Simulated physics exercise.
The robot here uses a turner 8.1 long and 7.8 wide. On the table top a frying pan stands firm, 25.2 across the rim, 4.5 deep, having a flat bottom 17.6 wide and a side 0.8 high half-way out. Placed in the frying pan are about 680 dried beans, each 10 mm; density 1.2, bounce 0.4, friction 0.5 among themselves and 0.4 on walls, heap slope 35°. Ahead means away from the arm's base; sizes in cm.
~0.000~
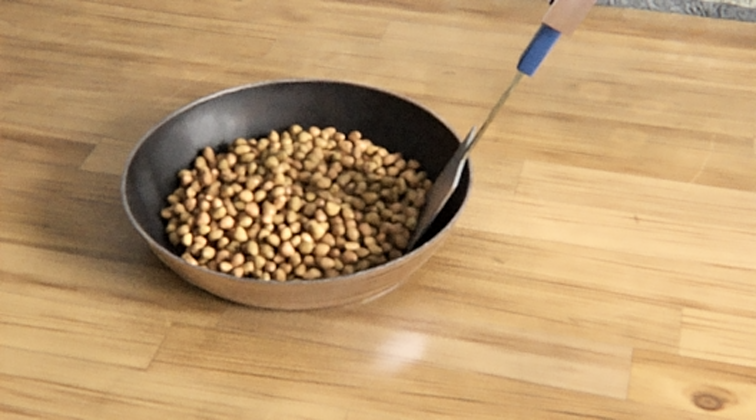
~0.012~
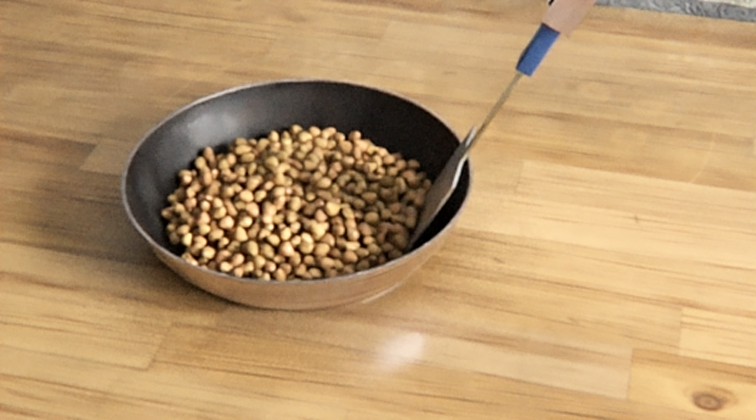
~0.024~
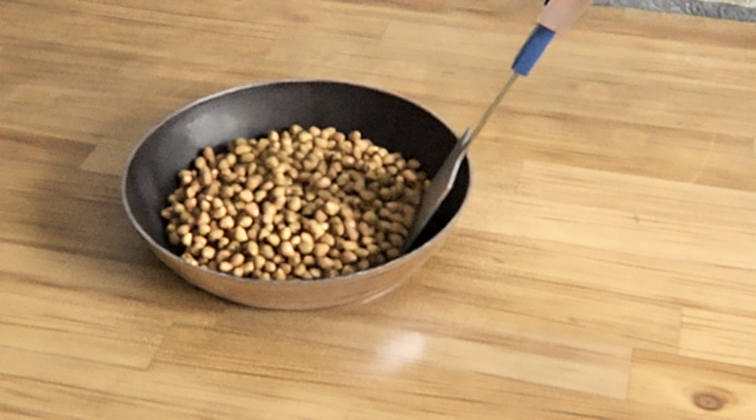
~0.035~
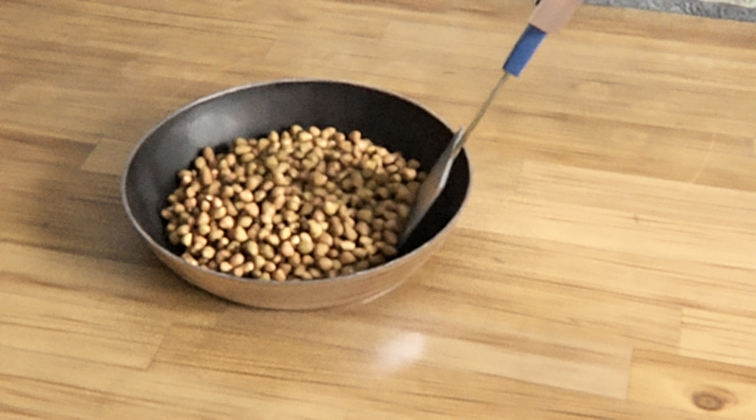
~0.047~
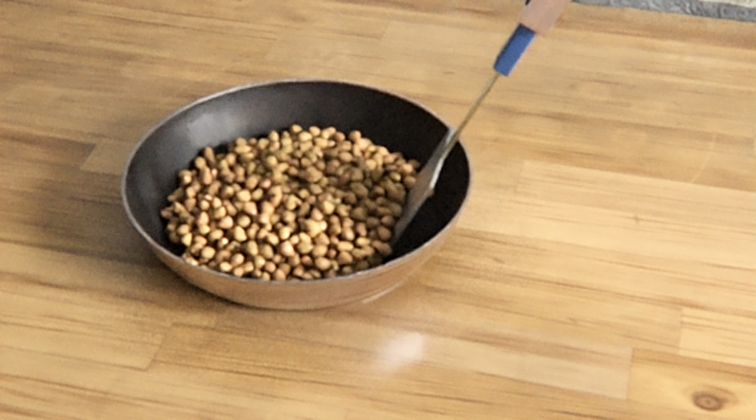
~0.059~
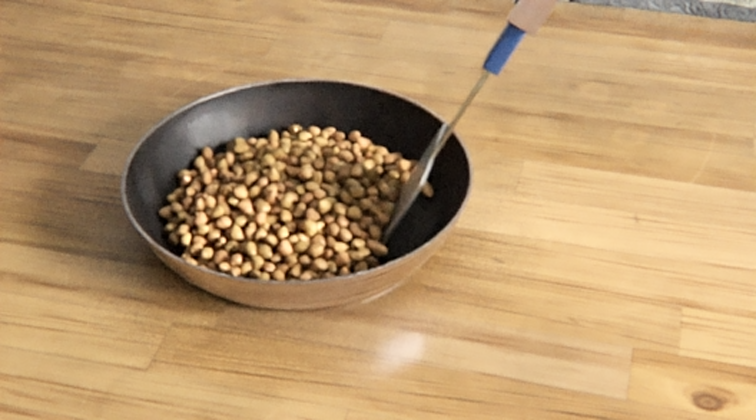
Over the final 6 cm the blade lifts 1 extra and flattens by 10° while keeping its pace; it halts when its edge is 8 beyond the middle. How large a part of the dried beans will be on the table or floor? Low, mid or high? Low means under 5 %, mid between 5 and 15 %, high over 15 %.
Mid.
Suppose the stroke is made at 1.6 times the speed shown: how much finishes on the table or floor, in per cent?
Something close to 10 per cent ends up on the table or floor.
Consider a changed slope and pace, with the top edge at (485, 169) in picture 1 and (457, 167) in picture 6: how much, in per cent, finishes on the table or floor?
About 5 per cent.
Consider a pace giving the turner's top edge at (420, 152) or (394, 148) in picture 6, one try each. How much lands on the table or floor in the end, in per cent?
Try one roughly 15 per cent; try two roughly 20 per cent.
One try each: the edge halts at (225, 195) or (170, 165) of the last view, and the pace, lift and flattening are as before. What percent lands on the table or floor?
The two tries give near 5 and near 25 in a hundred.
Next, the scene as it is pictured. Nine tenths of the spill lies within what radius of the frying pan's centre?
I reckon it's some 20 centimetres.
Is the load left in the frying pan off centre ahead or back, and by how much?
The balance point lies close to 4.5 cm ahead.
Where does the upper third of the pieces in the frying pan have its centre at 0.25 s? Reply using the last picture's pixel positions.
Roughly pixel (193, 165).
By 0.15 s, sloping 64°, highest piece 4 above the table; 677 in the frying pan.
By 0.25 s, sloping 60°, highest piece 6 above the table; 677 in the frying pan.
By 0.49 s, sloping 54°, highest piece 6 above the table; 616 in the frying pan, 58 on the table or floor, 3 on the blade or in flight.
By 1.54 s, sloping 54°, highest piece 6 above the table; 613 in the frying pan, 64 on the table or floor.
Final count, 613 in the frying pan, 64 on the table or floor. That is 9 % on the table or floor.
